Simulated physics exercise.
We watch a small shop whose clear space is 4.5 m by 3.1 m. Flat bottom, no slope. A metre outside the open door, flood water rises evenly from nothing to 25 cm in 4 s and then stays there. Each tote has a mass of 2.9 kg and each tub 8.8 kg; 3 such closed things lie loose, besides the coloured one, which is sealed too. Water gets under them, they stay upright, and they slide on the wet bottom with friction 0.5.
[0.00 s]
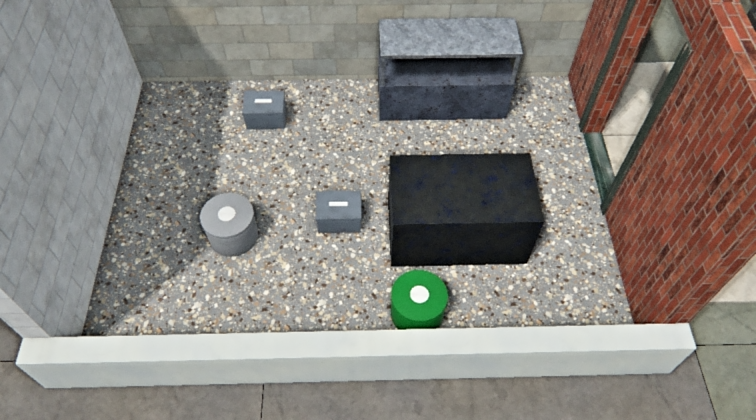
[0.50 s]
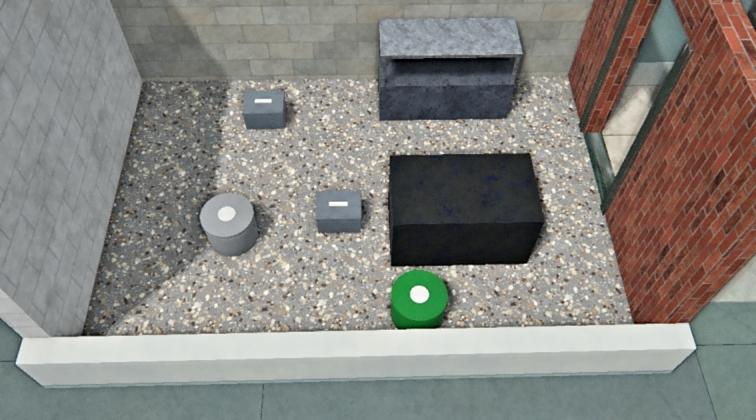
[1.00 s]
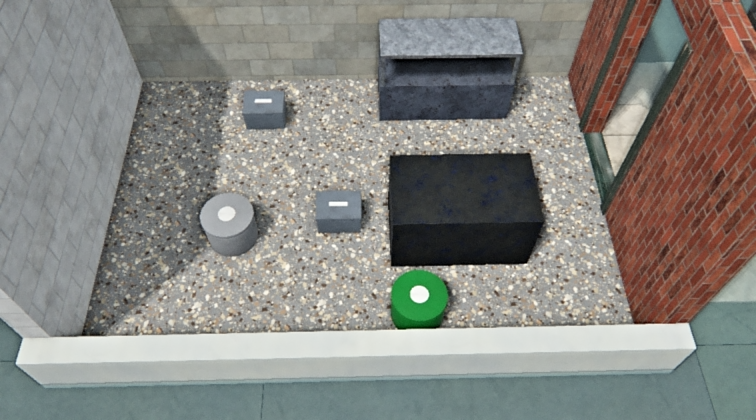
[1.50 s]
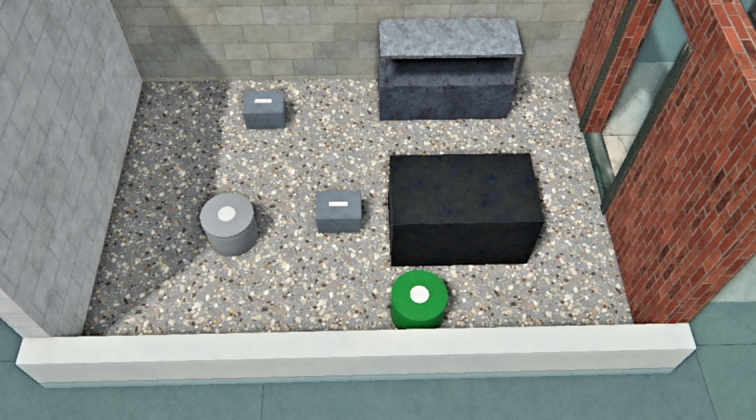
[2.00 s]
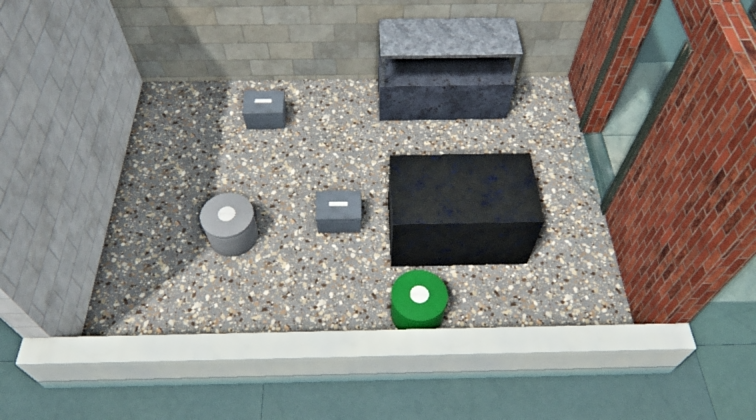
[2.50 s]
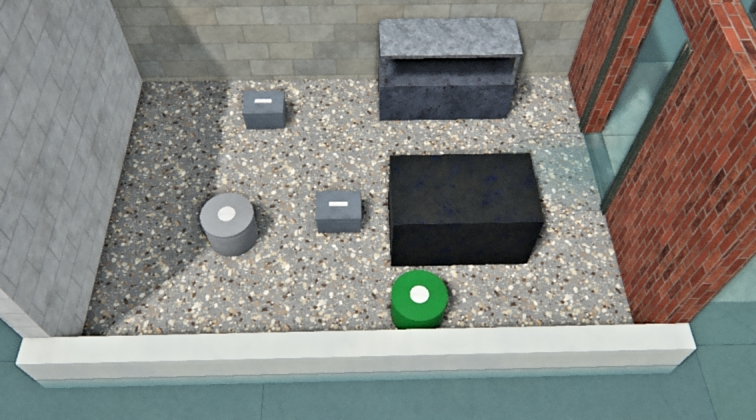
To begin with, a green tub, a grey round tub and two small grey boxes sit on a pebbled floor near a large black block, while water spreads over the paving outside. It then reaches the doorway on the right and creeps thinly onto the pebbles, and none of the objects moves.
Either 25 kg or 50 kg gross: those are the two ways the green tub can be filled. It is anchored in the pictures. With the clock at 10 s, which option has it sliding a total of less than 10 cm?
It never needs the heavy one.
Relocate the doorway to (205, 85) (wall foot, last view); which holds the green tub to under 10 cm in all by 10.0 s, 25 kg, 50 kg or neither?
Answer: Only the upper mass works.
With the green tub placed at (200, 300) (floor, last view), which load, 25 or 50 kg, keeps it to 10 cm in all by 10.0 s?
Either load holds.
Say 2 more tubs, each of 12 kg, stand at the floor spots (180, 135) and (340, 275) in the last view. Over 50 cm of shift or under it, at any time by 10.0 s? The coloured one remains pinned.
Those two come out over the line and inside the line, in that order.
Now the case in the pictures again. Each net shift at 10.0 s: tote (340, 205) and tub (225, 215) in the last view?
In turn: 5 cm, 50 cm.
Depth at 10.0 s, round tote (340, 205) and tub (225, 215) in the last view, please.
Close to 5 and 8 centimetres.
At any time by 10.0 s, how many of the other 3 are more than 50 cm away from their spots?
Answer: 2.
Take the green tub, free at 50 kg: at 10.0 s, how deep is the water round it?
Close to 8 cm deep.
After 3.5 s the green tub would be 0 cm from its start with 25 kg and 0 cm from its start with 50 kg; 0 cm of water round it then.
After 4.5 s the green tub would be 0 cm from its start with 25 kg and 0 cm from its start with 50 kg; 0 cm of water round it then.
After 7.0 s the green tub would be 0 cm from its start with 25 kg and 0 cm from its start with 50 kg; 4 cm of water round it then.
After 10.0 s the green tub would be 0 cm from its start with 25 kg and 0 cm from its start with 50 kg; 8 cm of water round it then.
